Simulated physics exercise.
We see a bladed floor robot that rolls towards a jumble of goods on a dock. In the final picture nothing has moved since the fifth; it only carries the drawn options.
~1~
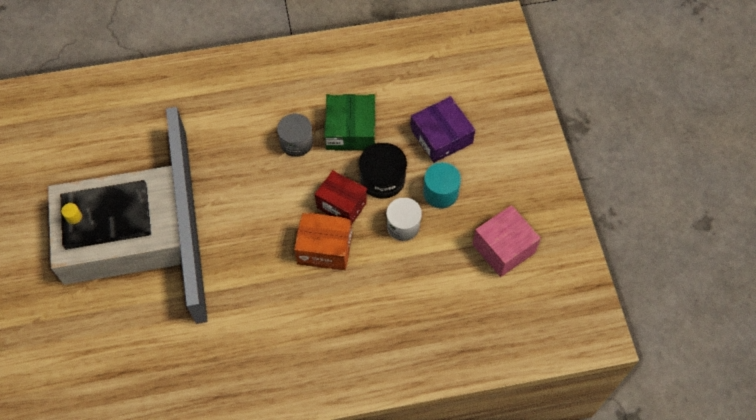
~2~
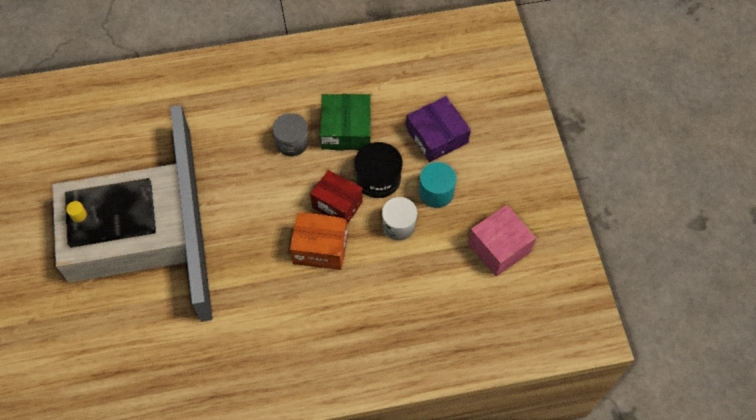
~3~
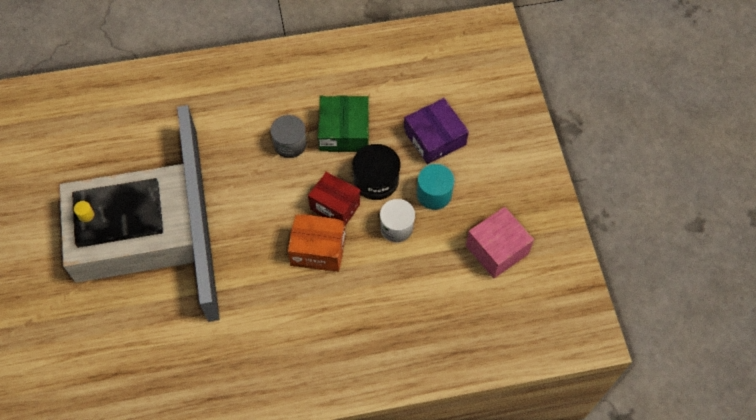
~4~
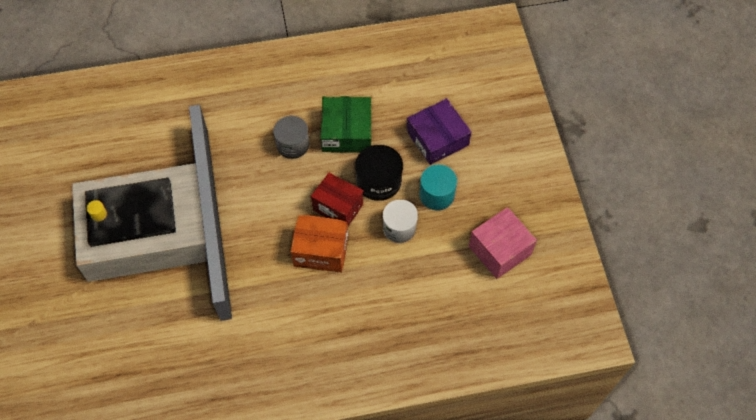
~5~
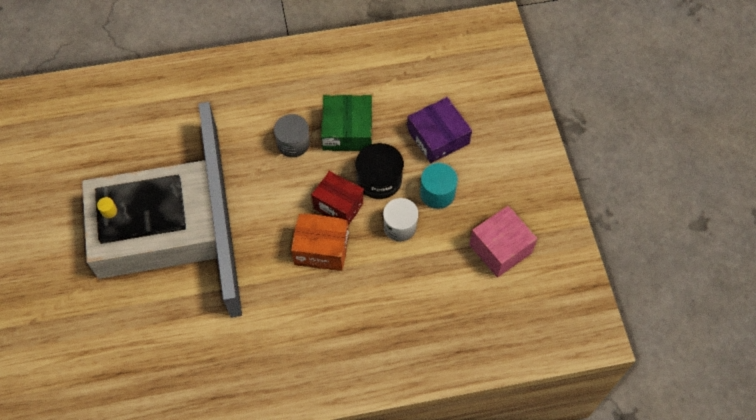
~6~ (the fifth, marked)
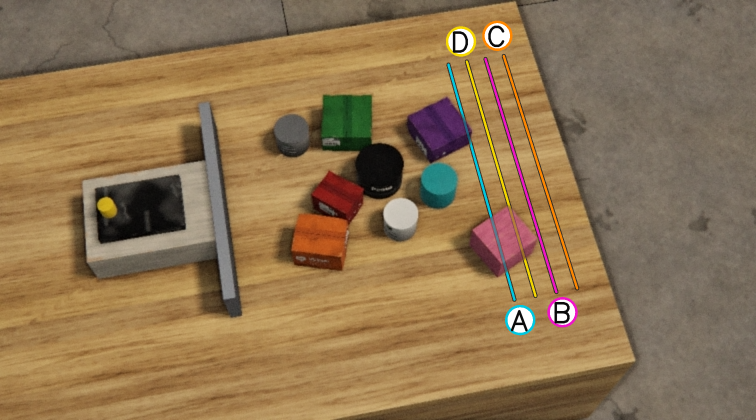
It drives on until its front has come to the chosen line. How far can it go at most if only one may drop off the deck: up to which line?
At D, and not beyond.
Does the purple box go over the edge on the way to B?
Yes.
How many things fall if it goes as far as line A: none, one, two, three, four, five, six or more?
In all, none.
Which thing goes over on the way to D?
The purple box.
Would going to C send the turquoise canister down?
Yes.
On the marked copy, A at (479, 174); B at (519, 168); C at (538, 164); D at (499, 171).
Following D. Soon after the start, robot (252, 189); green box (369, 117); grey pail (333, 136).
Later, robot (356, 172); purple box (483, 116); pink crate (518, 244).
In the end, robot (434, 159); purple box over the edge; white pail (579, 198); one fallen.
As for the rest, A is within the limit but short; B drops three; C drops four.
